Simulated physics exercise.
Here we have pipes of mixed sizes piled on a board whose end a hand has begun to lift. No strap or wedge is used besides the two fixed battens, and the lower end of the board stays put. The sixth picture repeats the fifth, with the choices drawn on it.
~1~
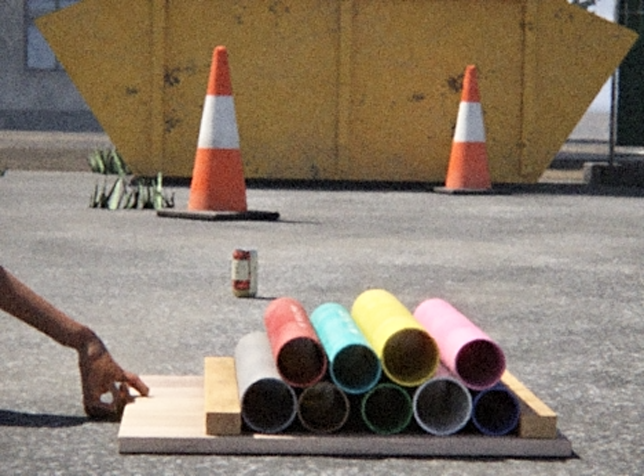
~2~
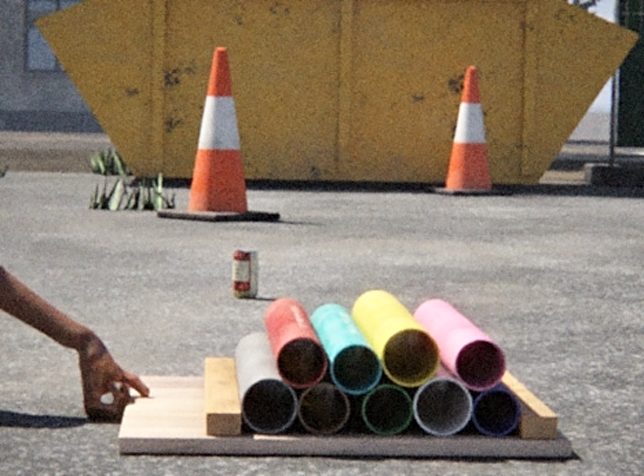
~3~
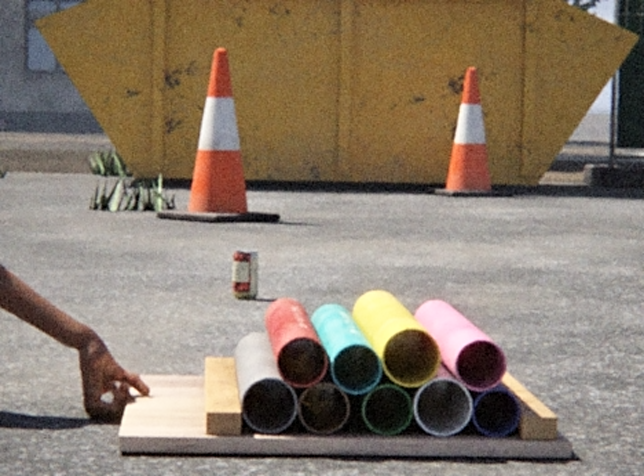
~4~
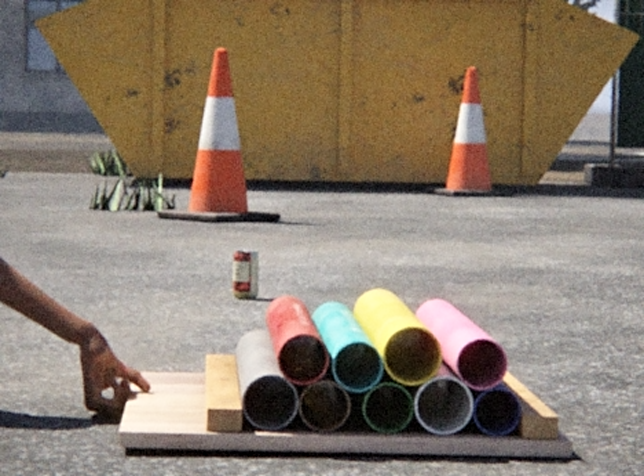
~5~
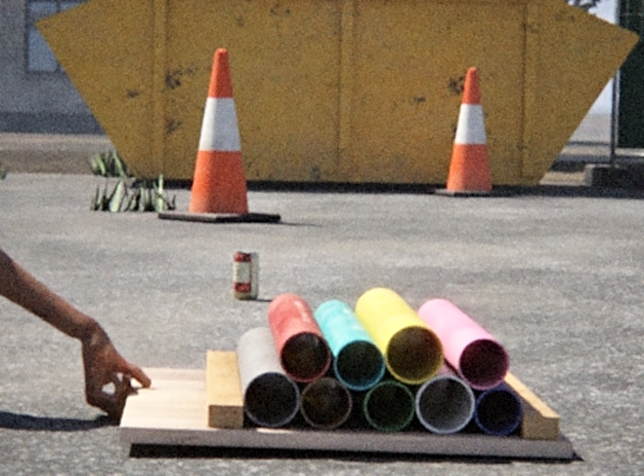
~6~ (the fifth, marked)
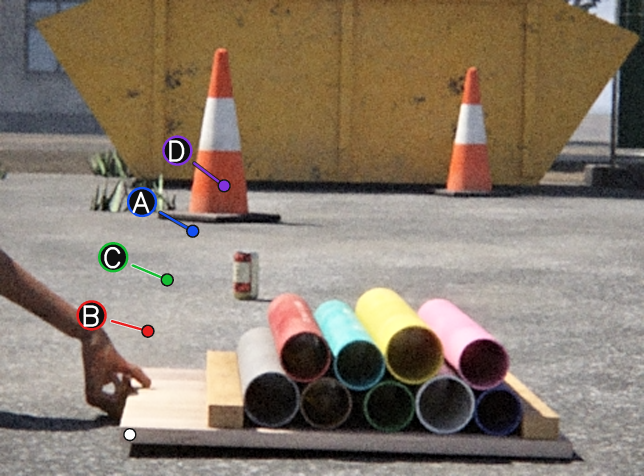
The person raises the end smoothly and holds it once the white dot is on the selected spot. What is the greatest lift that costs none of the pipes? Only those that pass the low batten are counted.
Stop at B.
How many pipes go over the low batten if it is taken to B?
It comes to none.
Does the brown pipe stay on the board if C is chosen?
Yes.
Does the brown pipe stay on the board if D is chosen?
The brown pipe: Yes.
On the copy, A at (193, 231); B at (148, 331); C at (167, 280); D at (224, 186); the white dot at (130, 435).
On B. First, board at 12°.
Then, board at 15°.
Finally, board at 15°, none over the low batten.
By contrast, A four over the low batten (turquoise, yellow, red, pink); C two over the low batten (yellow, pink); D four over the low batten (turquoise, yellow, red, pink).
